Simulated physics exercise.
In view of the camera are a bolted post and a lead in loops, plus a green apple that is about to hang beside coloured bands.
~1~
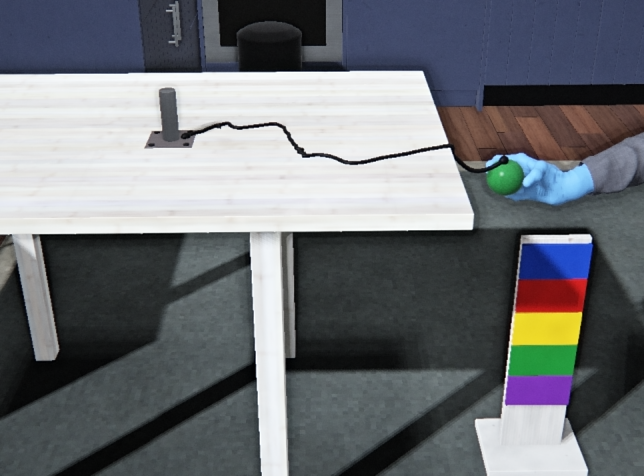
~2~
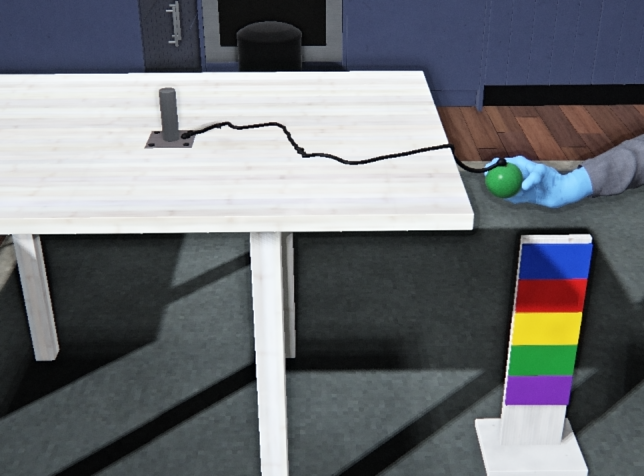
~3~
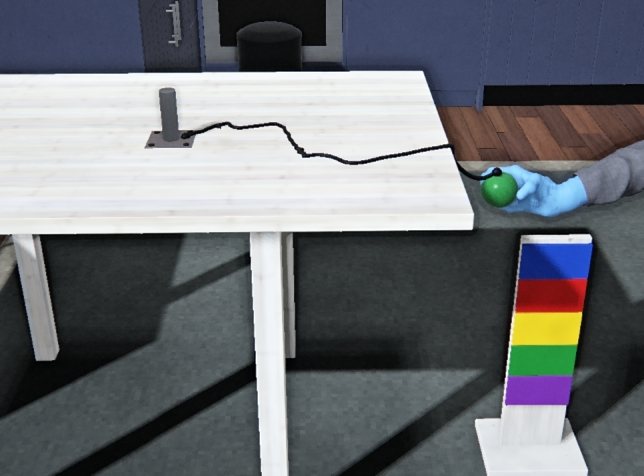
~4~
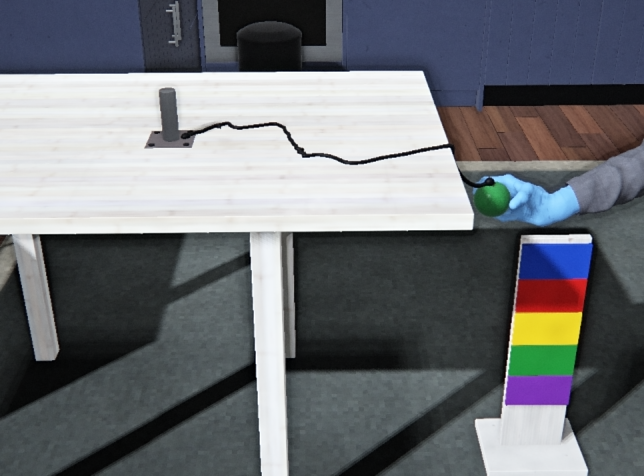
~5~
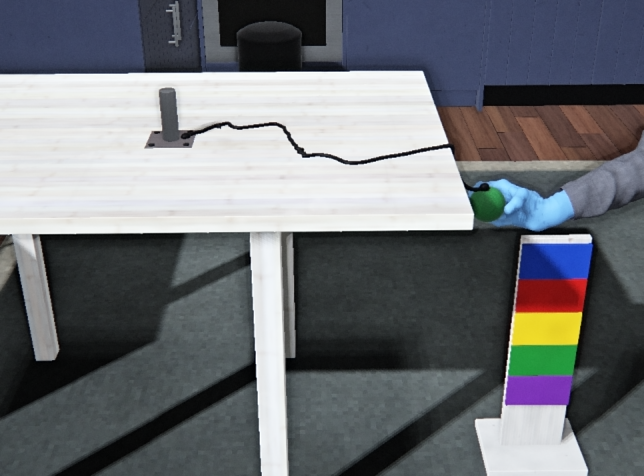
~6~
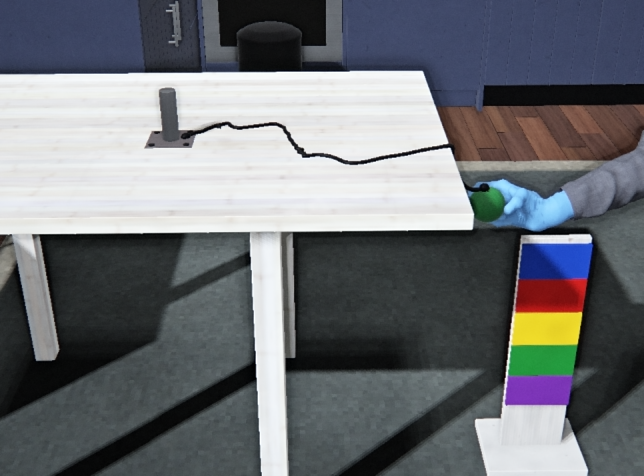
A green ball on a black cord, held by a blue-gloved hand beyond the right edge of a white table, moves slightly down and left toward the table's corner. The hand then keeps it nearly still there, above a stand with coloured bands, while the cord on the tabletop stays in place.
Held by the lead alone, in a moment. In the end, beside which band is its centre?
Beside yellow.
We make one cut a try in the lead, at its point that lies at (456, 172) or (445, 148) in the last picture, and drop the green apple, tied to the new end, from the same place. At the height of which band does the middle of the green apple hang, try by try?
Taking them in turn, you'd get red, then blue.
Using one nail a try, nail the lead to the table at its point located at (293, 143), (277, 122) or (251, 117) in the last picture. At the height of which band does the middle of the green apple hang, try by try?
Each in turn comes out as blue, red, red.
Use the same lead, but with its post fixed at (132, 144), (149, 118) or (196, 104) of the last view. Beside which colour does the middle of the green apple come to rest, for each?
Result 1: Red. Result 2: Red. Result 3: Yellow.
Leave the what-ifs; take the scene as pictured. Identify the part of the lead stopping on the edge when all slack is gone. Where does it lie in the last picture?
It's the bit near (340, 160).
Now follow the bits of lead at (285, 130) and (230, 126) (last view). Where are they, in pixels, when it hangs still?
Near (333, 140) and (260, 139).
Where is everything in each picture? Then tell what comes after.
Green apple (505, 177); blue (556, 263); red (551, 297); yellow (547, 330); green (543, 361); purple (539, 392), in the first picture.
Green apple (504, 180); lead through (216, 126) (270, 125) (297, 149) (358, 163) (430, 149), in the second picture.
Green apple (500, 190), in the third picture.
Green apple (492, 200); lead through (216, 126) (270, 125) (297, 149) (358, 163) (430, 149), in the fourth picture.
Green apple (487, 204), in the fifth picture.
Green apple (487, 205); lead through (216, 126) (270, 125) (297, 149) (358, 163) (430, 149), in the sixth picture.
Soon after, apple near (454, 322); level with yellow.
Then, apple near (429, 324); level with yellow.
At rest, apple near (441, 327); level with yellow. The yellow one.
